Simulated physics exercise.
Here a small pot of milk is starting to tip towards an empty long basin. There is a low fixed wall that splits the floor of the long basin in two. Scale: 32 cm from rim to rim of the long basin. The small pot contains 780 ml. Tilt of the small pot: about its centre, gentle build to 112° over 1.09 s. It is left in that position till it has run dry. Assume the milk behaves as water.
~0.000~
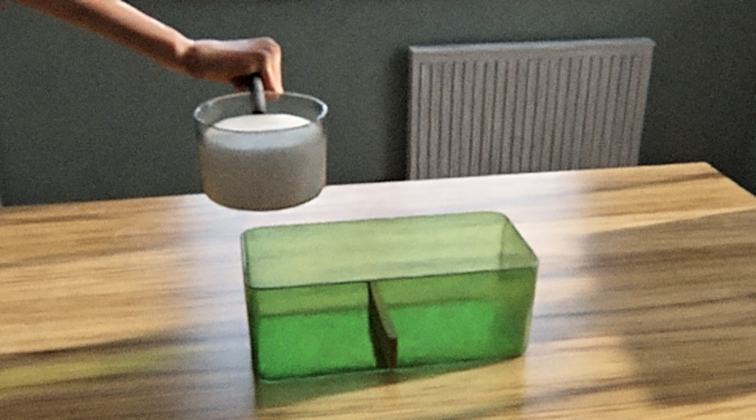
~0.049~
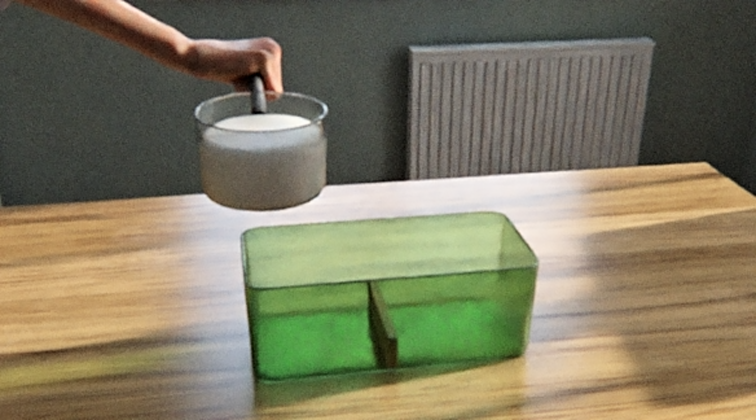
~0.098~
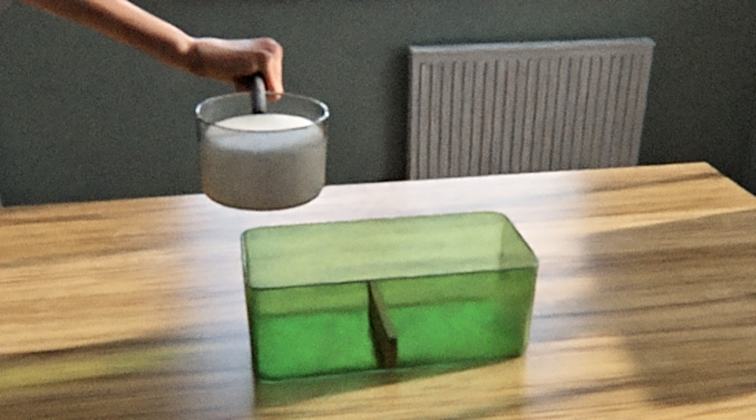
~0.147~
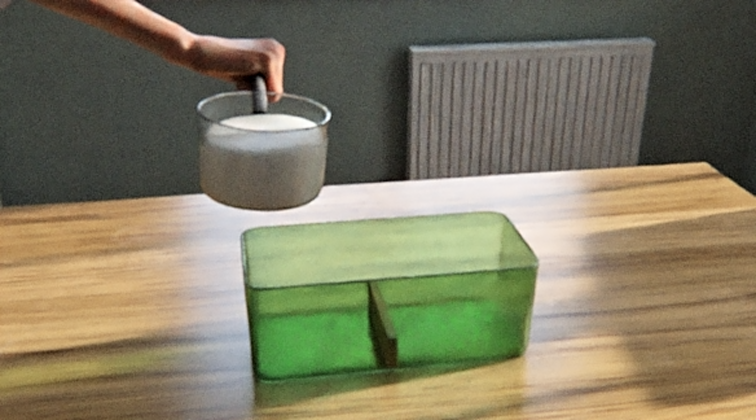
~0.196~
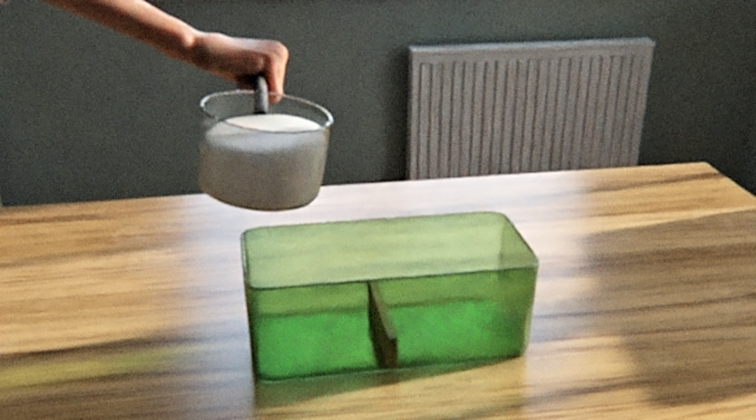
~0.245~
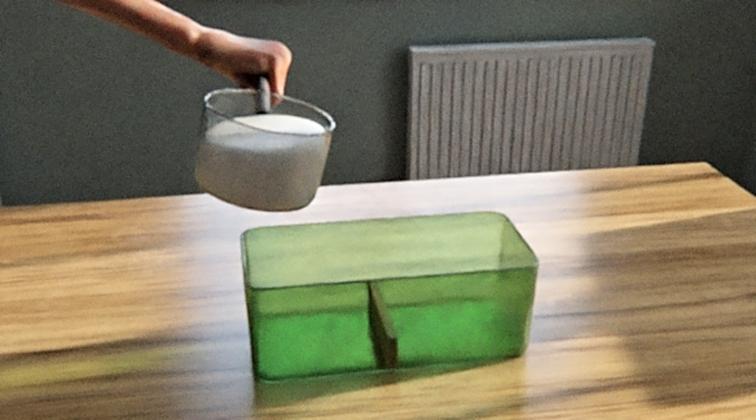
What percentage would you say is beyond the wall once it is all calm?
I would put it at about 55 per cent.
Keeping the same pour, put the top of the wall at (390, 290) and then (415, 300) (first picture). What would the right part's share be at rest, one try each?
Respectively 35 and 5 %.
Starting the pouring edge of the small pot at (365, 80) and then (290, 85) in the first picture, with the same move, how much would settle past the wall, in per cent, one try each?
Some 90 and 25 per cent, in that order.
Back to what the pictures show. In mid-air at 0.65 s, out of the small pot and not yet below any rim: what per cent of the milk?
26 %.
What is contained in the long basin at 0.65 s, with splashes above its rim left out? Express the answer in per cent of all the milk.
Some 8 per cent.
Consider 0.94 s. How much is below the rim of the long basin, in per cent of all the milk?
78 per cent or thereabouts.
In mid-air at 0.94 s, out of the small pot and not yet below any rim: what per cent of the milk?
About 10 % of the total.
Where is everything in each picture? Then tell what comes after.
It leans 0°; its right rim is at (325, 110); the milk meets the walls at (200, 135) and (322, 129); the long basin's rim runs from (243, 259) to (521, 238); the wall's top is at (382, 307), in the first frame.
It leans 1°; its right rim is at (325, 110); the milk meets the walls at (200, 135) and (323, 129), in the second frame.
It leans 2°; its right rim is at (326, 112); the milk meets the walls at (201, 134) and (323, 129), in the third frame.
It leans 5°; its right rim is at (328, 115); the milk meets the walls at (203, 135) and (324, 129), in the fourth frame.
It leans 9°; its right rim is at (330, 119); the milk meets the walls at (201, 135) and (325, 130), in the fifth frame.
It leans 13°; its right rim is at (332, 124); the milk meets the walls at (203, 135) and (327, 131), in the sixth frame.
After 0.65 s the tilt is 73° and 66 per cent is still to pour, 3 is left of the wall and 6 right of it.
After 0.94 s the tilt is 107° and 11 per cent is still to pour, 25 is left of the wall and 54 right of it.
After 1.25 s the tilt is 112° and 0 per cent is still to pour, 43 is left of the wall and 56 right of it.
After 1.59 s the tilt is 112° and 0 per cent is still to pour, 44 is left of the wall and 55 right of it.
In the end 44 per cent lies left of the wall, 55 right of it and 0 outside.
